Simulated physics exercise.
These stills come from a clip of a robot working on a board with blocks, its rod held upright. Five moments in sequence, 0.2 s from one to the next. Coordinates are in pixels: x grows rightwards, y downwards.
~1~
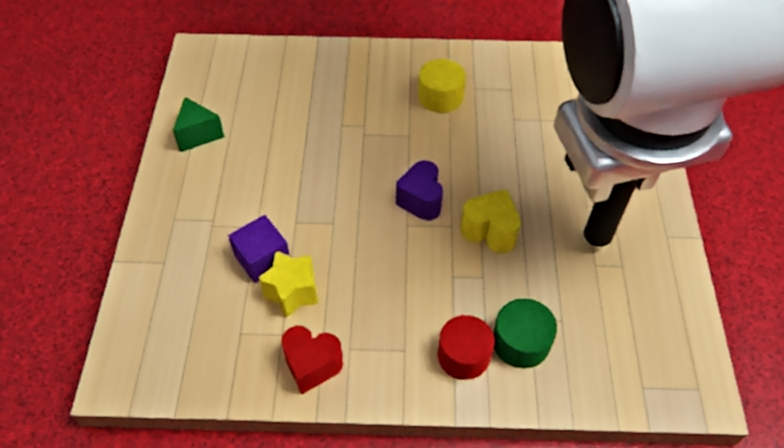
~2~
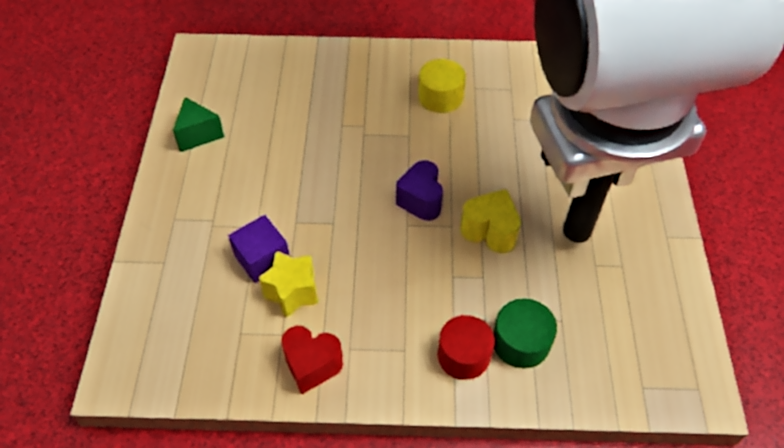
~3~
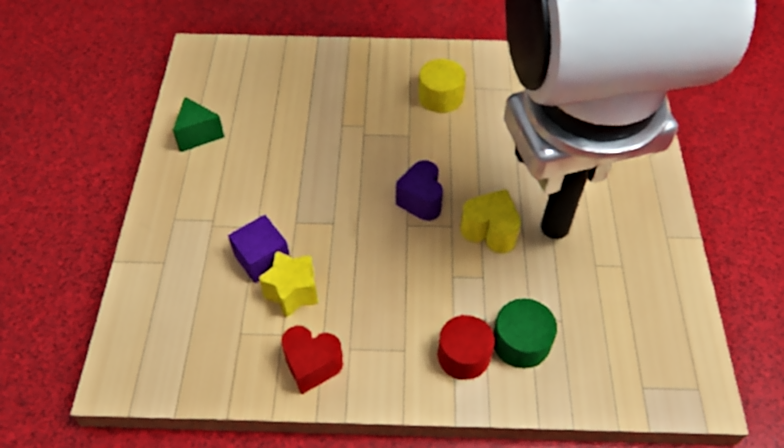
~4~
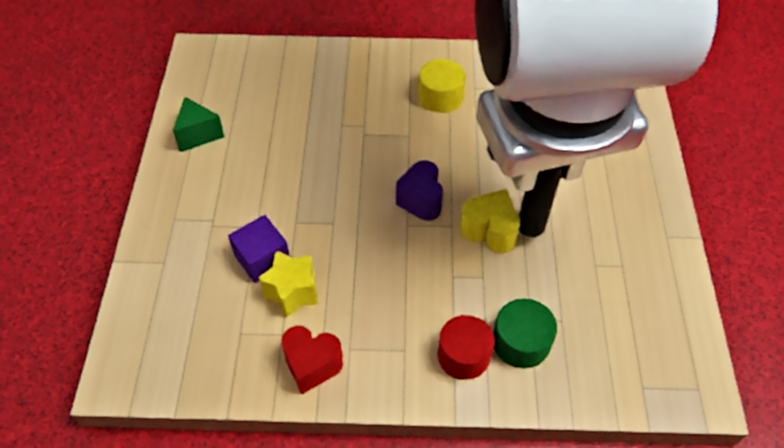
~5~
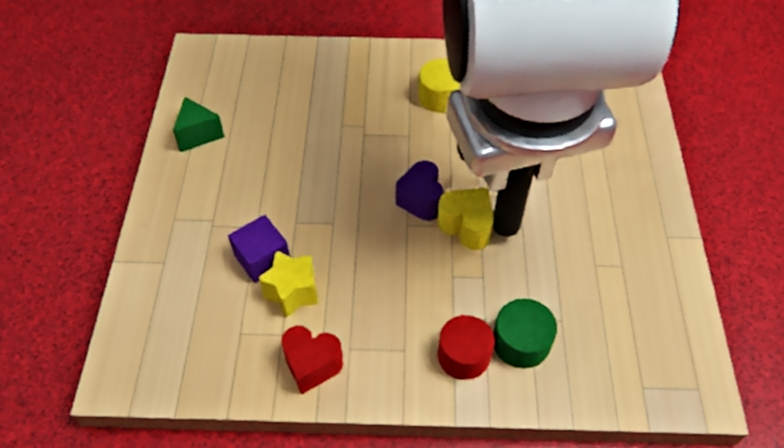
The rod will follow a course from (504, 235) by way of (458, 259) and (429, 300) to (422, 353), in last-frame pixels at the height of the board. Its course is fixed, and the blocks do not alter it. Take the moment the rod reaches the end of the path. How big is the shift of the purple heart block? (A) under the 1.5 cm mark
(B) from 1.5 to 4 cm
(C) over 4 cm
Letter A.
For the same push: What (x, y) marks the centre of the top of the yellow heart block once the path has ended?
Its top middle will sit at (435, 216).
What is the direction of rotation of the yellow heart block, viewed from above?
From the top: Clockwise.
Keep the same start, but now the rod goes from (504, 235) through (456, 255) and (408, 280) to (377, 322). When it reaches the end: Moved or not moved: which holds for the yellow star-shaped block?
Undisturbed, or as good as.
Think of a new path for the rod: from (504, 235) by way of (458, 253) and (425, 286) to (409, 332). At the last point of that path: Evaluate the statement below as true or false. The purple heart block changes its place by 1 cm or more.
It is true.
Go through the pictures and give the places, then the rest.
The first picture shows rod tip (598, 236); block tops, purple heart block (422, 181); red cylinder (467, 339); yellow heart block (494, 211).
The second picture shows rod (577, 231); blocks unchanged.
The third picture shows rod (555, 228); blocks unchanged.
The fourth picture shows rod (531, 226); blocks unchanged.
The fifth picture shows rod (506, 225); purple heart block (422, 181); red cylinder (467, 339); yellow heart block (470, 207).
What follows on the original path. One third of the way, rod (459, 250); purple heart block (411, 174), turned 15° clockwise; yellow heart block (435, 216), turned 50° clockwise.
Two thirds of the way, rod (429, 292); purple heart block (411, 174), turned 15° clockwise; yellow heart block (435, 216), turned 50° clockwise.
At the end, rod (423, 345); purple heart block (411, 174), turned 15° clockwise; red cylinder in place; yellow heart block (435, 216), turned 50° clockwise.
